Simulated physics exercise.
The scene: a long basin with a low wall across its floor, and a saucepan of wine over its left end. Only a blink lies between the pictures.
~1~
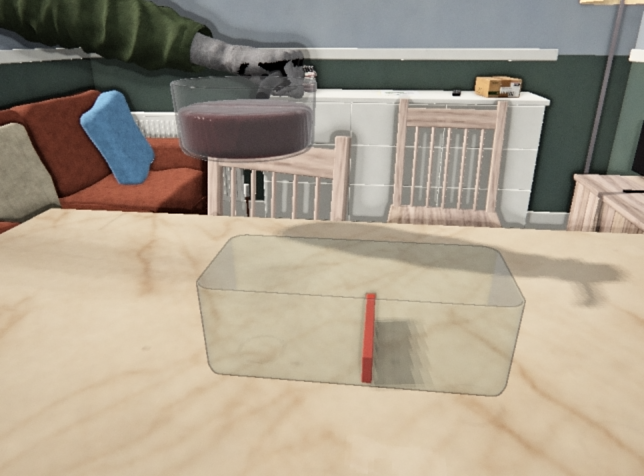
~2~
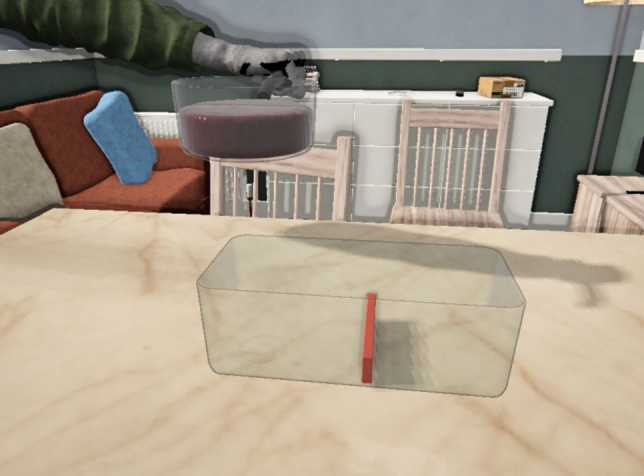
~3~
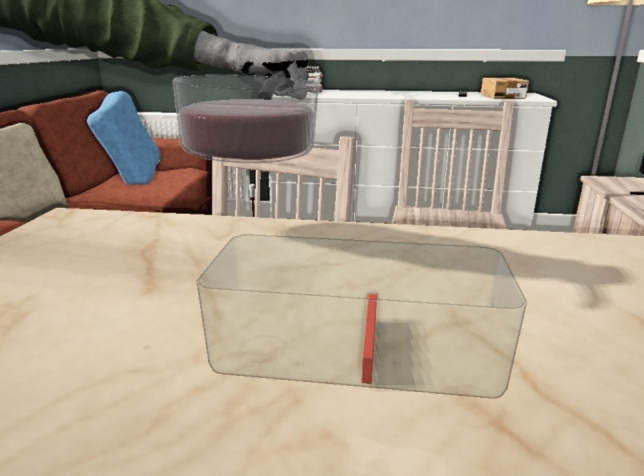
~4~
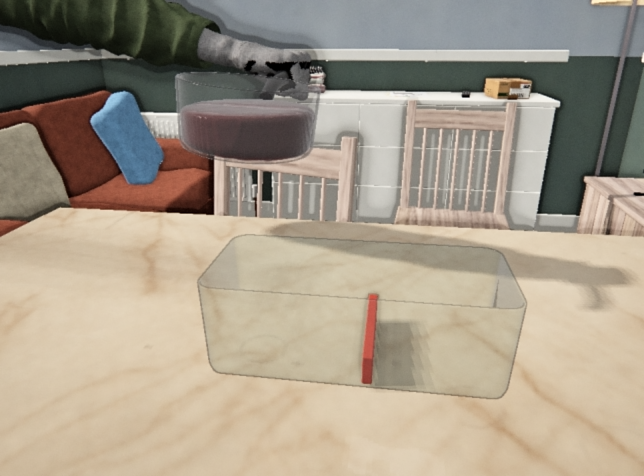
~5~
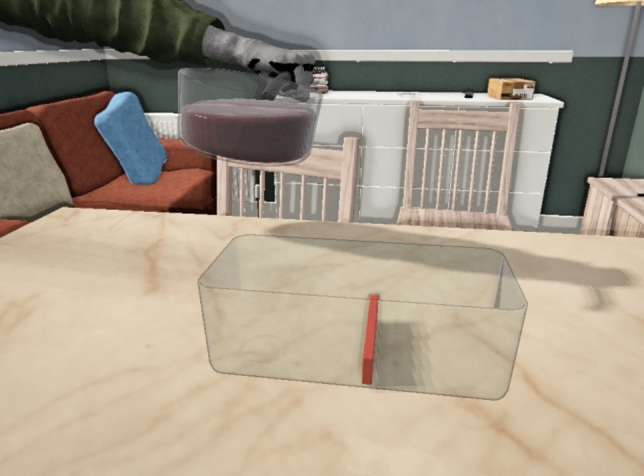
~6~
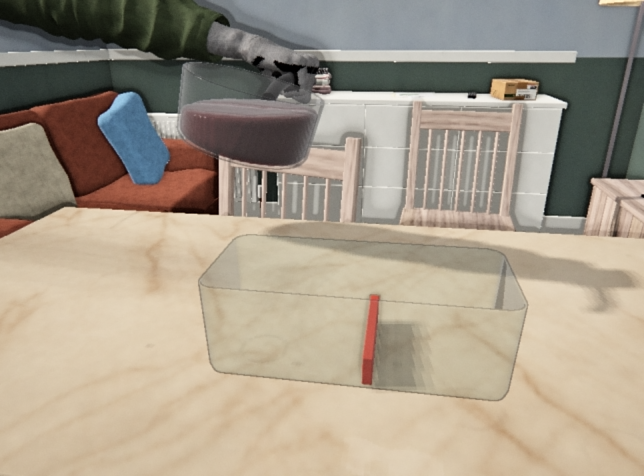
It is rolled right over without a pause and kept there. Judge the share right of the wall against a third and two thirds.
It comes to between a third and two thirds.
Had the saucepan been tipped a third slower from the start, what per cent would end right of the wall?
Roughly 50 in a hundred.
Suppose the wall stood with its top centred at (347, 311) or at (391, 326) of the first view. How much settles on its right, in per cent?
In turn 65 and 10 in a hundred.
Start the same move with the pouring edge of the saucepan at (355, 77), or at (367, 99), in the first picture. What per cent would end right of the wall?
Near 70 % and 80 %.
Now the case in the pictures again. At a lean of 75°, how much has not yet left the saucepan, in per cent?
Close to 50 per cent.
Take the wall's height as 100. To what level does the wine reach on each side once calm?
The left part 40 per cent, the right part 30.
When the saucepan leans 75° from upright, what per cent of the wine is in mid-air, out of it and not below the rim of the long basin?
Near 45 %.
A moment on, the saucepan is tipped on its side and 50 per cent is still to pour, 5 is left of the wall and 3 right of it.
Next, the saucepan is tipped right over and 8 per cent is still to pour, 38 is left of the wall and 39 right of it.
Then the saucepan is tipped right over and 0 per cent is still to pour, 57 is left of the wall and 40 right of it.
Later the saucepan is tipped right over and 0 per cent is still to pour, 58 is left of the wall and 41 right of it.
Finally, 58 per cent lies left of the wall, 41 right of it and 1 outside.
